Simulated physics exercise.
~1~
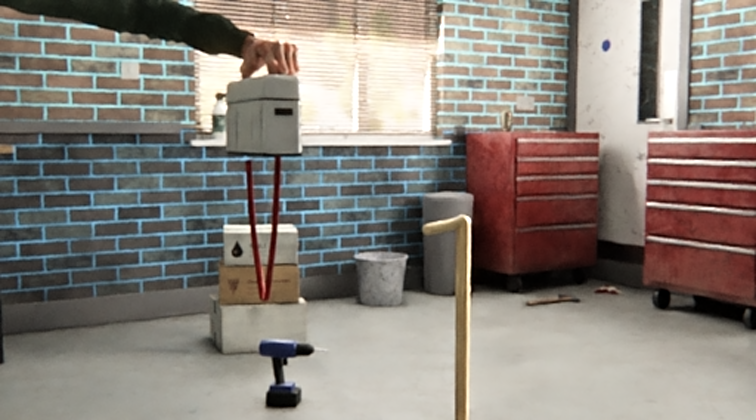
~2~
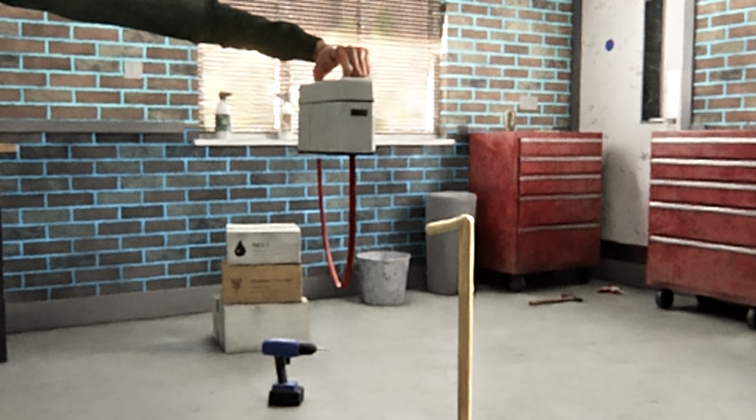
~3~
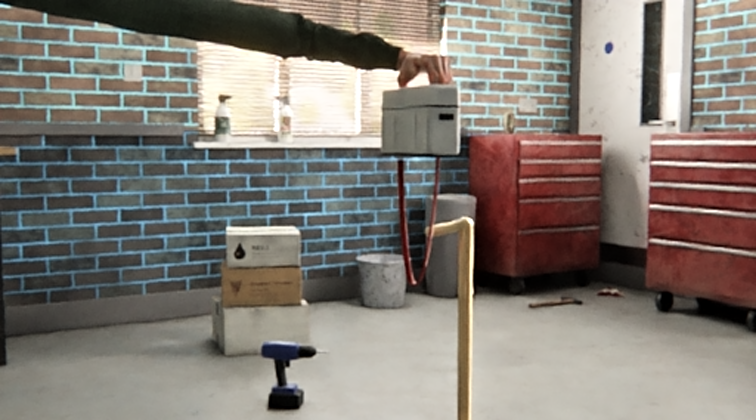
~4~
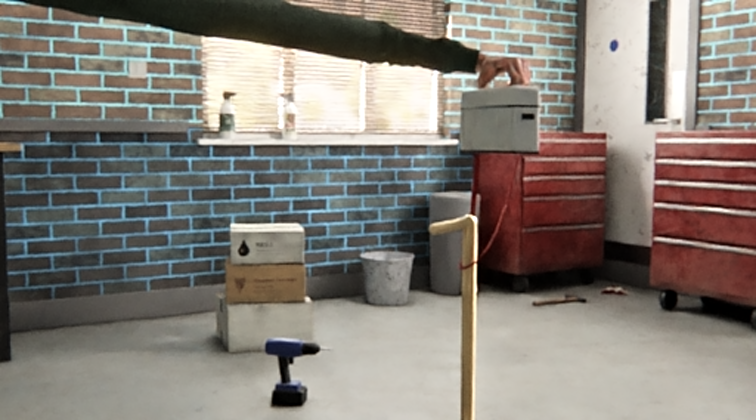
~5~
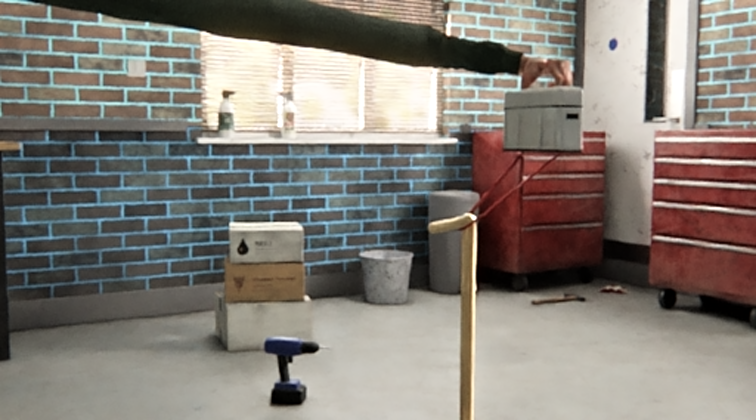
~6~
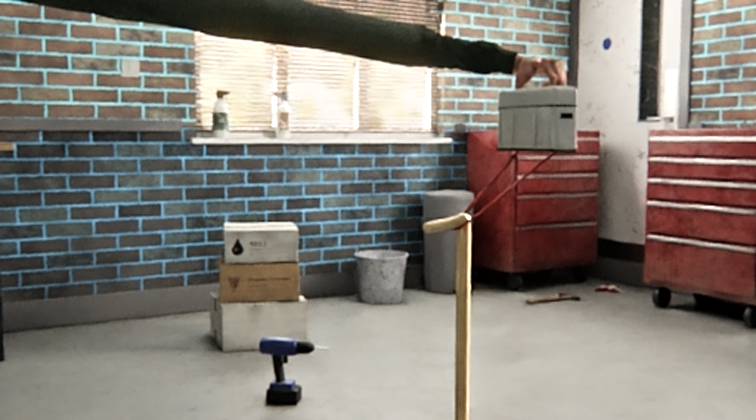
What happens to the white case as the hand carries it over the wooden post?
It gets caught, because its hanging red loop snags on the post and pulls tight. The case and the hand come to a stop just past the post.
